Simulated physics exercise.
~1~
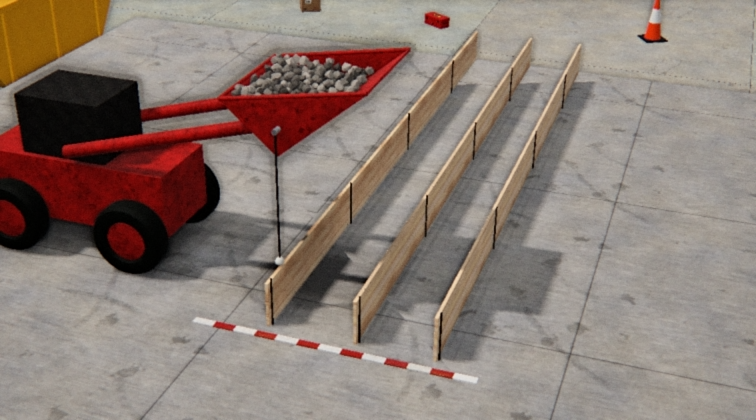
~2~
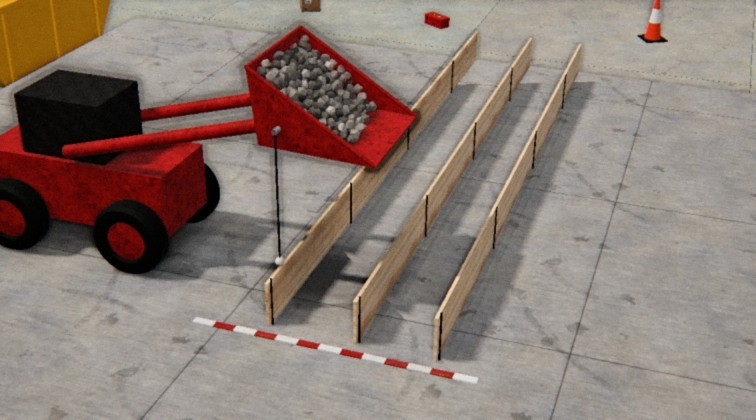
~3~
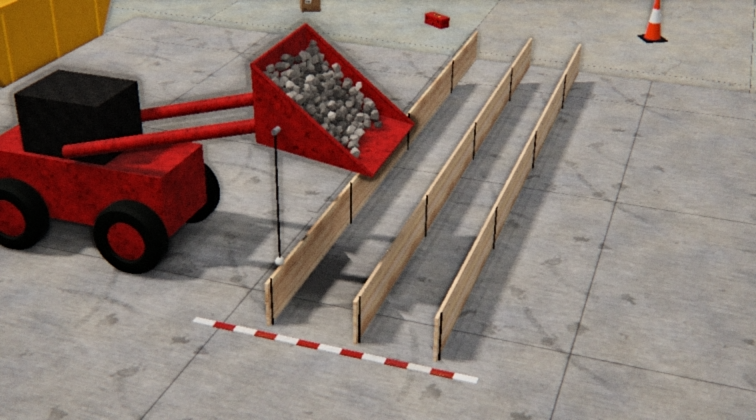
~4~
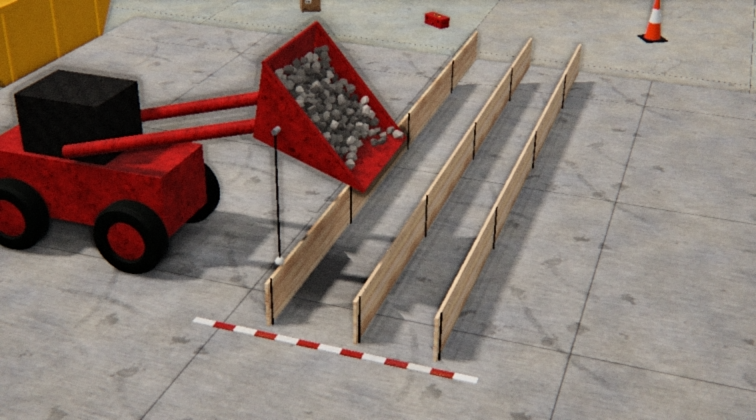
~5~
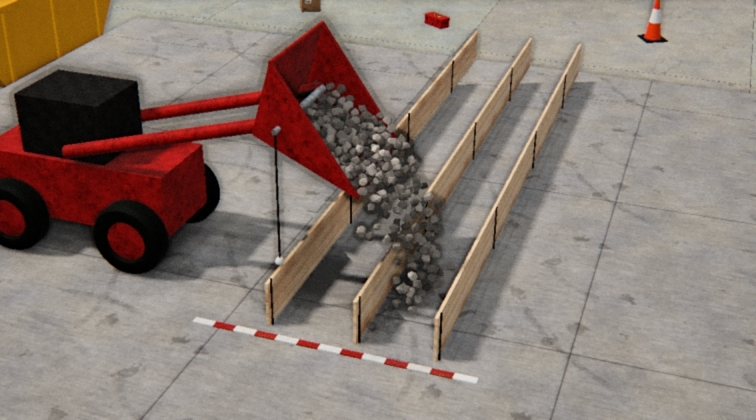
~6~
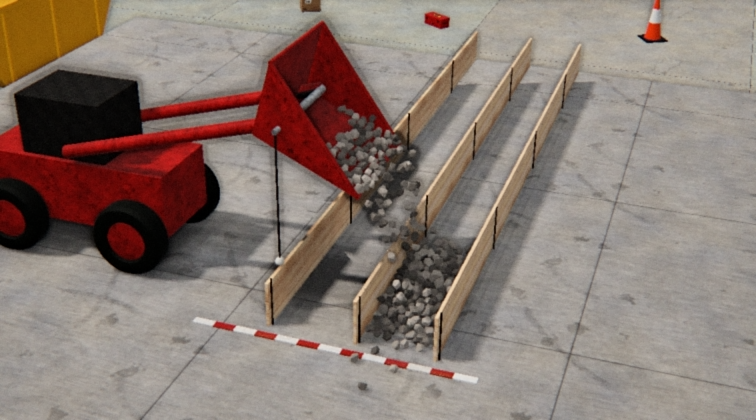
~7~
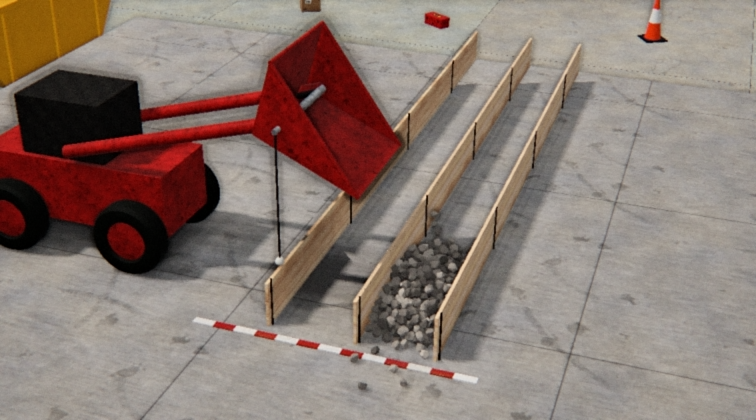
A red loader's bucket full of grey stones tips forward over three parallel wooden boards on a concrete floor, and the stones slide out and pour down to the right. They settle in a heap in the far bay, leaving the bucket empty and a few stones near the striped strip.
